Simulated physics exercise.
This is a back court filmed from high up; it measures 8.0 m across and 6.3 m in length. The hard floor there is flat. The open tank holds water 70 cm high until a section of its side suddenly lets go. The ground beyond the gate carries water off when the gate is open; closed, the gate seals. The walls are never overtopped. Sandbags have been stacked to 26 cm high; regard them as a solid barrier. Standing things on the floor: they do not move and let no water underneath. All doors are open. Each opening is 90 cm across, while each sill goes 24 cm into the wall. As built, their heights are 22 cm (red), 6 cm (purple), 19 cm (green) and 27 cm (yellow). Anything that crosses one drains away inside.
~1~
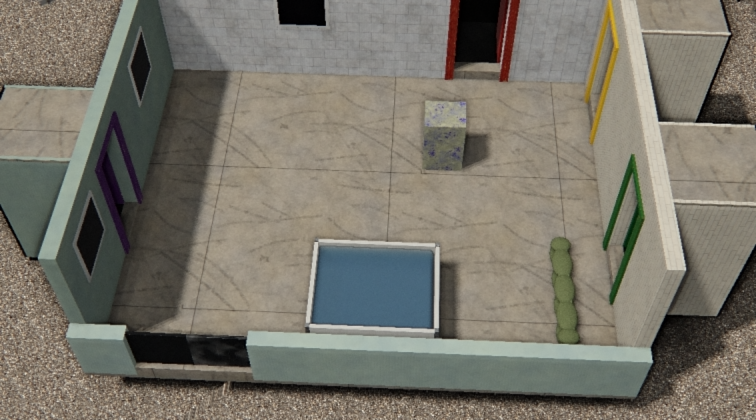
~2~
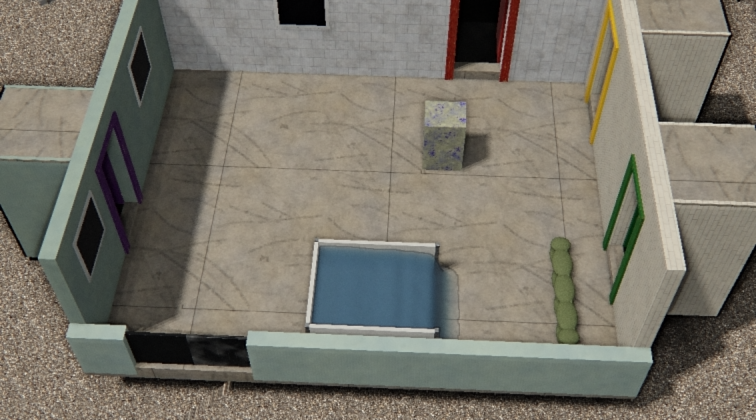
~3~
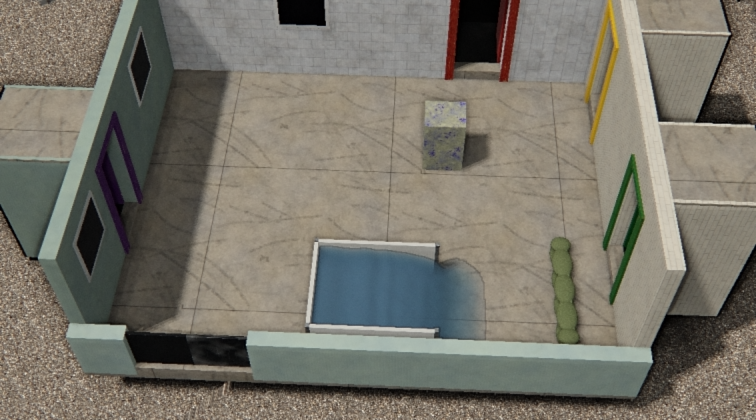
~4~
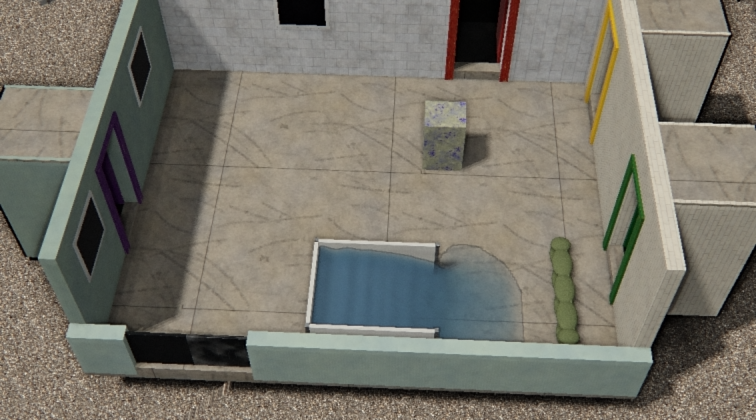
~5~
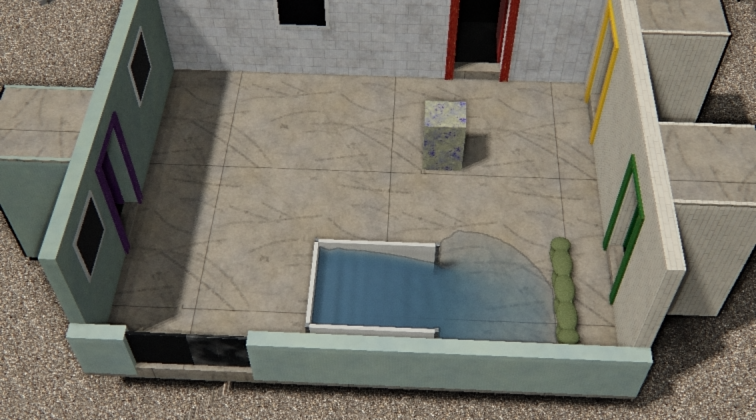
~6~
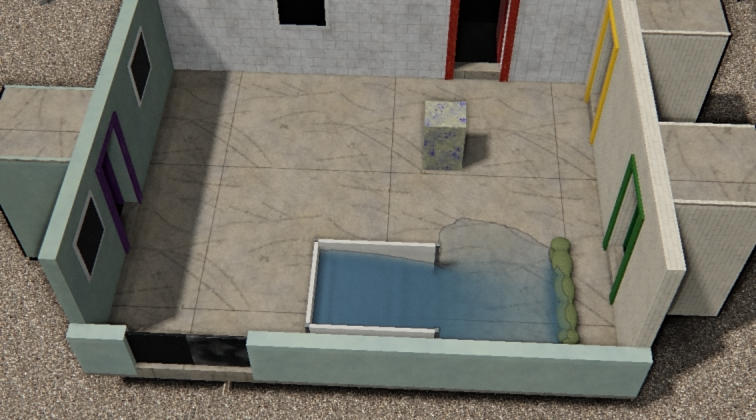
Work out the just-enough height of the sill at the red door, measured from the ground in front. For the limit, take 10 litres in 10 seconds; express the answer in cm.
It works out at roughly 14.5 cm.
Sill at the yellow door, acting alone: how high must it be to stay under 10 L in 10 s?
For the yellow door, about 13.5 cm.
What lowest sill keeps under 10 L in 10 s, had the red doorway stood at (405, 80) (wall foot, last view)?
You'd want it roughly 5.0 cm high.
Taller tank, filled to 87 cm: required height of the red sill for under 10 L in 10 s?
I'd go with near 18 cm then.
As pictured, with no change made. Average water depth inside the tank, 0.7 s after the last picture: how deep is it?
The mean depth is roughly 32 cm.
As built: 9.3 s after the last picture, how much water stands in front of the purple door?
Lab note: Depth approx. 5.5 cm.
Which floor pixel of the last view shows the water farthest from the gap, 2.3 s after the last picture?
At about (582, 89).
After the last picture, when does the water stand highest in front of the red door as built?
Roughly at 3.5 s.
Then, 0.7 s after the last picture water covers 20 % of the floor, deepest (49 cm) near (617, 374); it has not reached the red door.
Then, 2.3 s after the last picture water covers 35 % of the floor, deepest (27 cm) near (617, 374); it has not reached the red door.
Then, 9.3 s after the last picture water covers 85 % of the floor, deepest (8 cm) near (179, 130); 6 cm at the red door, 0 litres in over its 22 cm sill.
At the red door as built, the water peaked near 22 cm, 3.3 s after the last picture.
Run again over the same 10 s with other heights there, 23 litres in over 12 cm, 6 litres over 16 cm. The limit of 10 litres is kept from about 14.5 cm up.
